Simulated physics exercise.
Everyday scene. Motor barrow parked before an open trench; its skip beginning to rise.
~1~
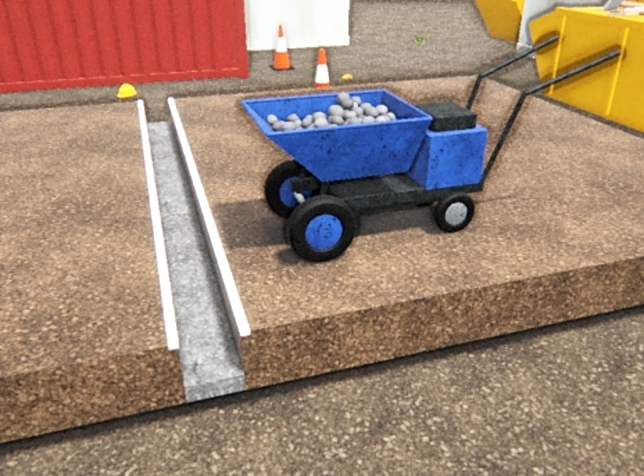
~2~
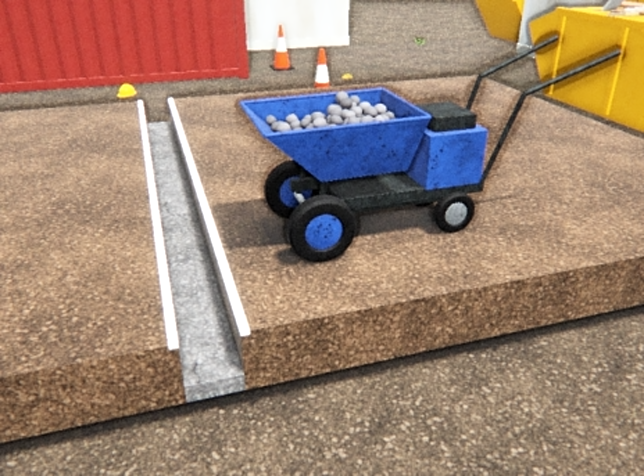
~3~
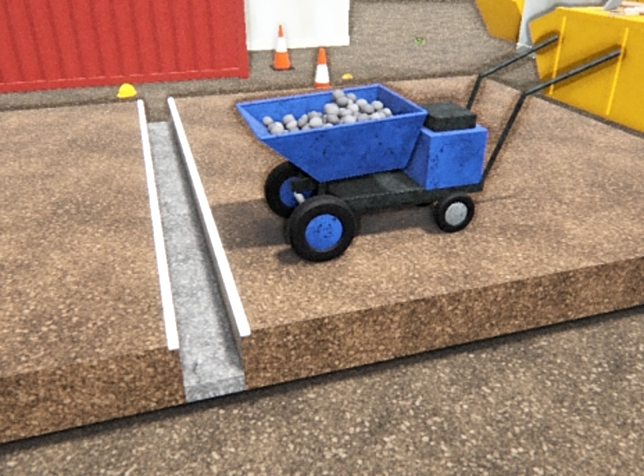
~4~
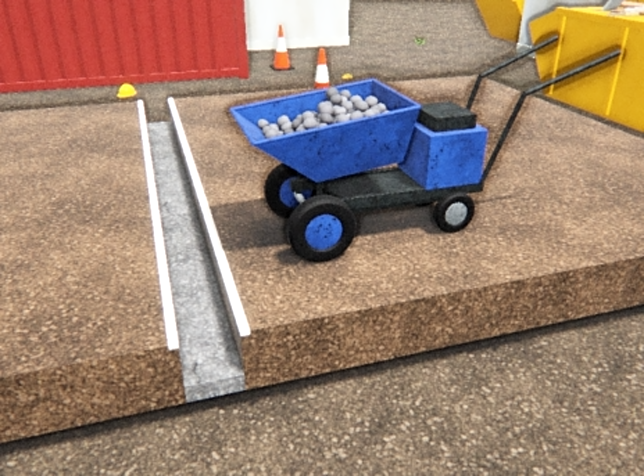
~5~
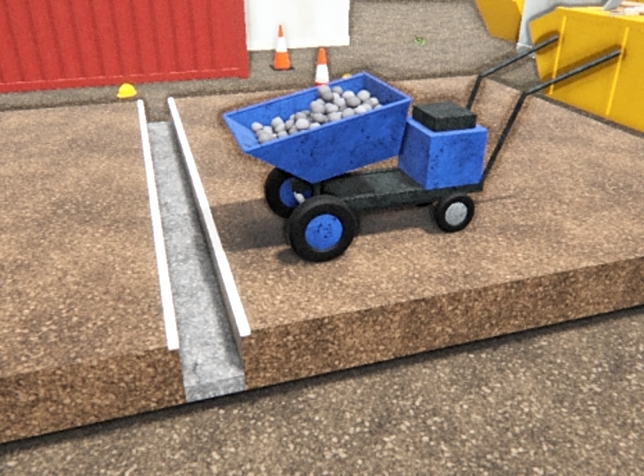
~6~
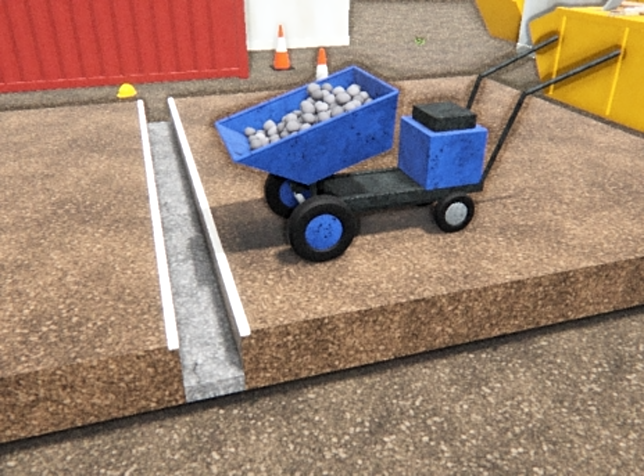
Blue motor barrow standing beside a narrow trench, its skip of round grey cobbles gradually tilting forward to the left.
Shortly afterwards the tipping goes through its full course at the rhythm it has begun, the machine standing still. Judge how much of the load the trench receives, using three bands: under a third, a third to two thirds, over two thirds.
I reckon it's the high case, with the trench getting past two-thirds.
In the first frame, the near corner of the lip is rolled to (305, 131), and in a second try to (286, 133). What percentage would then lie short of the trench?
You'd get around 0 in a hundred, then 0 in a hundred.
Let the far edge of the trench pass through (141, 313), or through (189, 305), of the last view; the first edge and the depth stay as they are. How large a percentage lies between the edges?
You'd get 100 in a hundred the first time and 30 in a hundred the second.
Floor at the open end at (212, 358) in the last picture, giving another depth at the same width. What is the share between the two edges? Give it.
Estimated share: Approx. 50 per cent.
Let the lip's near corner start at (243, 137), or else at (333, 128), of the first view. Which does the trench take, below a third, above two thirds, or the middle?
First spot: Under a third; second spot: In the middle band.
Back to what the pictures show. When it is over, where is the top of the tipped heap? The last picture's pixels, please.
Roughly at (119, 238).
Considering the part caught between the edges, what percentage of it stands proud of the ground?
Estimate: Near 0 per cent.
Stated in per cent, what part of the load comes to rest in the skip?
It works out to some 0 percent.
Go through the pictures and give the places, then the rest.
Lip of the skip at (267, 135), level; top of the load at (350, 125), round cobbles; first edge of the trench at (234, 297); far edge at (168, 308), the trench under half as wide as the skip, and about as deep as wide, in the first picture.
Lip of the skip at (265, 136), level; top of the load at (361, 121), in the second picture.
Lip of the skip at (261, 139), tipped barely; top of the load at (357, 119), in the third picture.
Lip of the skip at (254, 144), tipped a little; top of the load at (352, 116), in the fourth picture.
Lip of the skip at (245, 151), tipped a little; top of the load at (344, 113), in the fifth picture.
Lip of the skip at (236, 161), tipped clearly; top of the load at (345, 100); first edge of the trench at (234, 297); far edge at (168, 308), in the sixth picture.
Soon after the last picture, skip tipped steeply; all in the skip.
A little later, skip tipped right over; about half in the skip; about a third in or heaped over the trench; a small part beyond it.
Later still, skip tipped right over; a small part in the skip; most in or heaped over the trench; about a quarter beyond it.
At rest, skip tipped right over; a stray few in the skip; most in or heaped over the trench; about a quarter beyond it.
